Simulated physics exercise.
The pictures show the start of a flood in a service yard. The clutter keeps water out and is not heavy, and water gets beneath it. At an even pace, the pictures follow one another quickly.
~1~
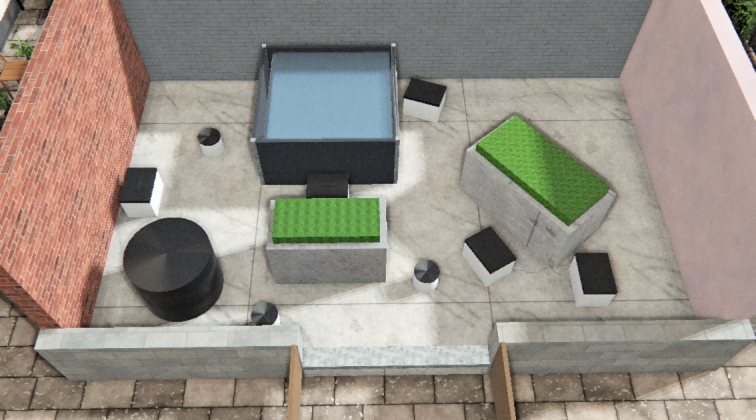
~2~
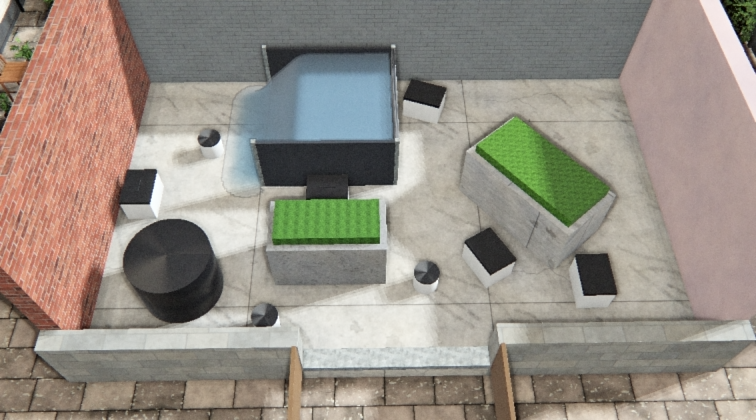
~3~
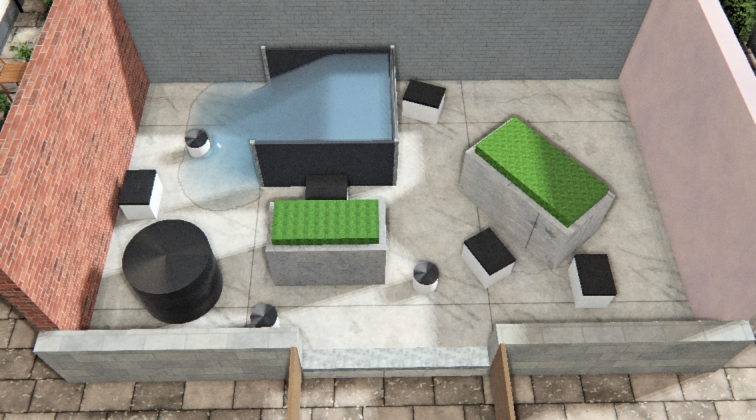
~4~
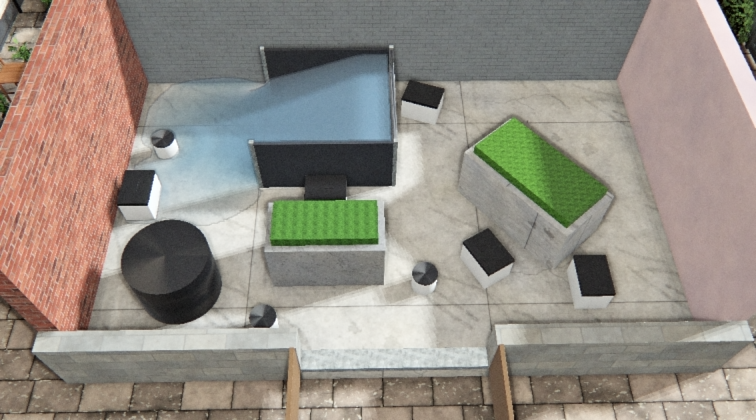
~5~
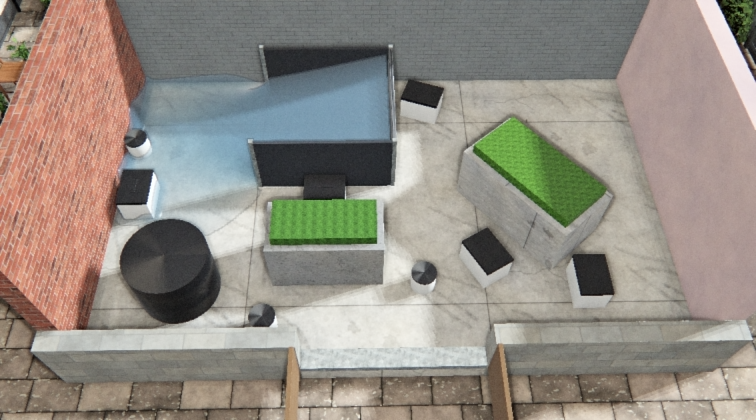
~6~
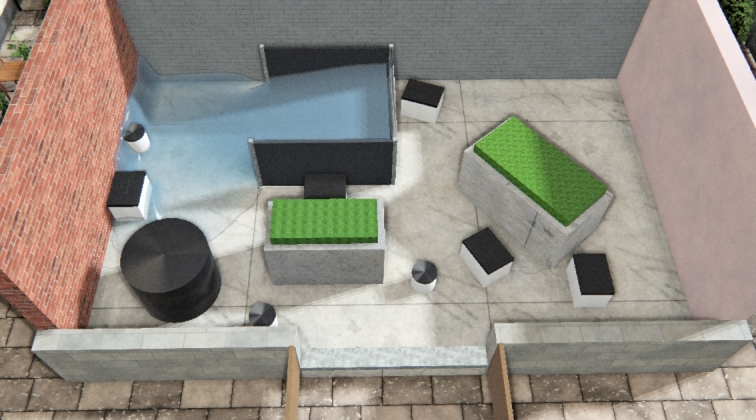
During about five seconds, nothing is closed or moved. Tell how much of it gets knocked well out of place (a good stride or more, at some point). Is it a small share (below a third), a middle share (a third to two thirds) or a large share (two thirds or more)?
A middle share, a third to two thirds.
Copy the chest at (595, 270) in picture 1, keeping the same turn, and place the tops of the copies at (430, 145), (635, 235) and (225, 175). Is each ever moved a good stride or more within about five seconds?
Taking them one at a time: Remains close, then remains close, then gets driven off.
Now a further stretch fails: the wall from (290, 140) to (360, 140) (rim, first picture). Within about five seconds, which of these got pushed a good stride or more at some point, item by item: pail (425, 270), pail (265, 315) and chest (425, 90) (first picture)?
The first: Never got that far; the second: Got that far; the third: Never got that far.
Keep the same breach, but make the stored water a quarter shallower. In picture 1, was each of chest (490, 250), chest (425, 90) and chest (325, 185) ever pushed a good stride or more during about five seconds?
In turn: Never so far, less than that, short of that.
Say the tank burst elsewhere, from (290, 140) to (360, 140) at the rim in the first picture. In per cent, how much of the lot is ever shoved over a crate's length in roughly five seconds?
That should be close to 60 percent.
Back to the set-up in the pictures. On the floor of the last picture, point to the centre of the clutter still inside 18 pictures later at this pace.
Roughly at (375, 252).
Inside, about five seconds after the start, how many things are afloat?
3.
A moment on, 1 of 8 are well off their spots; 2 afloat.
Next, 2 of 8 are well off their spots; 2 afloat.
Later, 3 of 8 are well off their spots; 3 afloat.
In the end, 5 of 8 are well off their spots, and 5 have been at some point; 3 afloat.
